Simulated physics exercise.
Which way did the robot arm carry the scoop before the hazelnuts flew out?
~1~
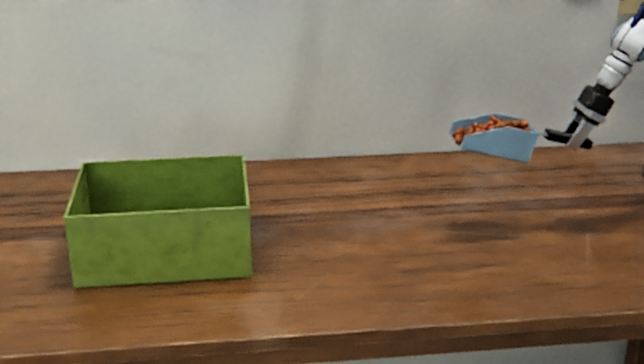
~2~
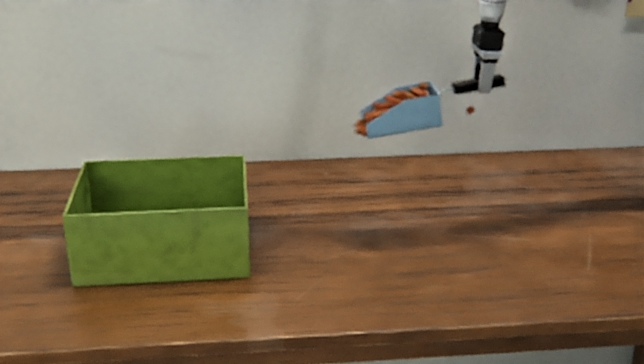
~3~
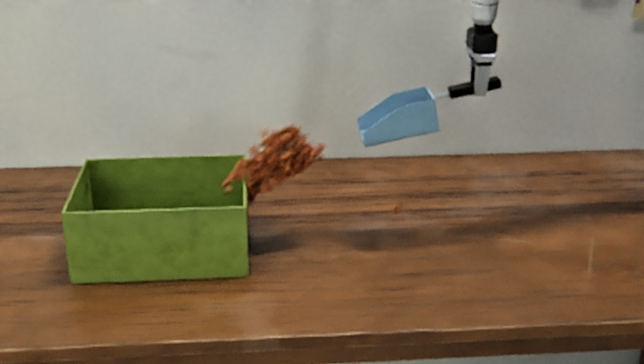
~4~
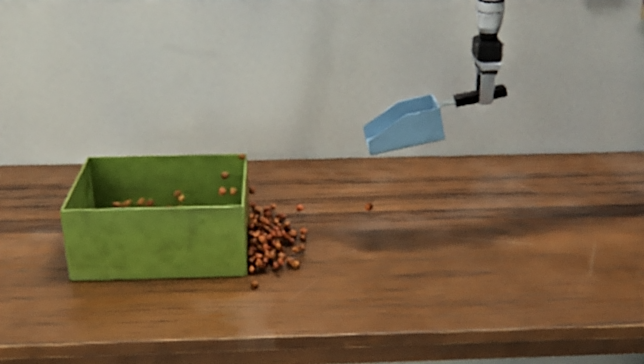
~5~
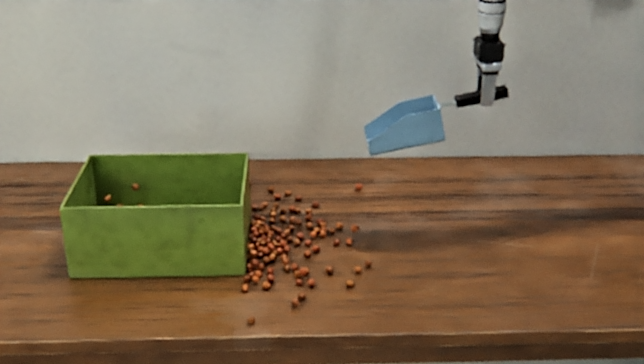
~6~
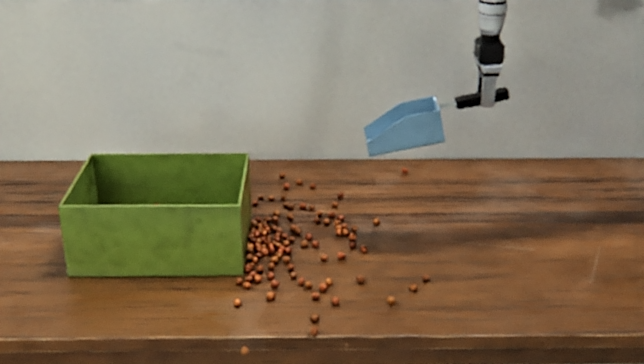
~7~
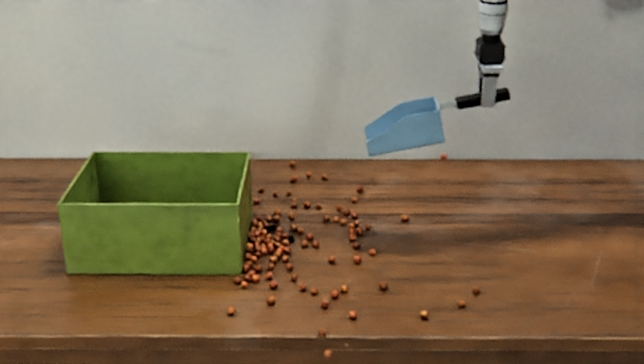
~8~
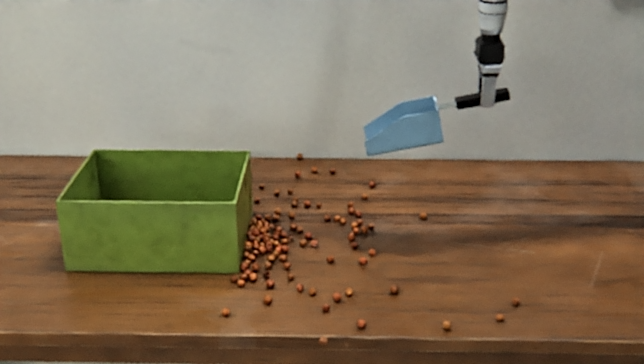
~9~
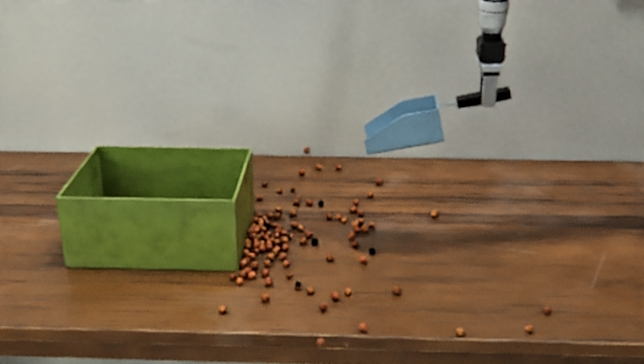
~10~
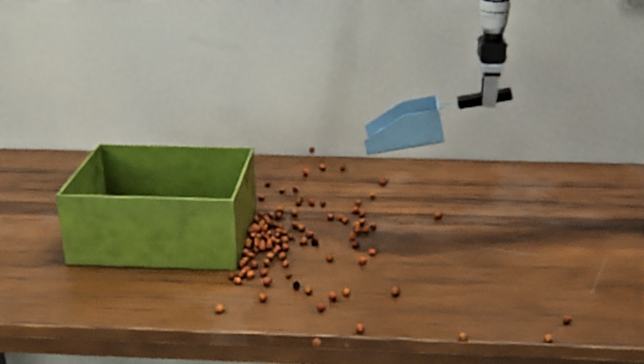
The robot arm carried the scoop to the left, toward the green box.
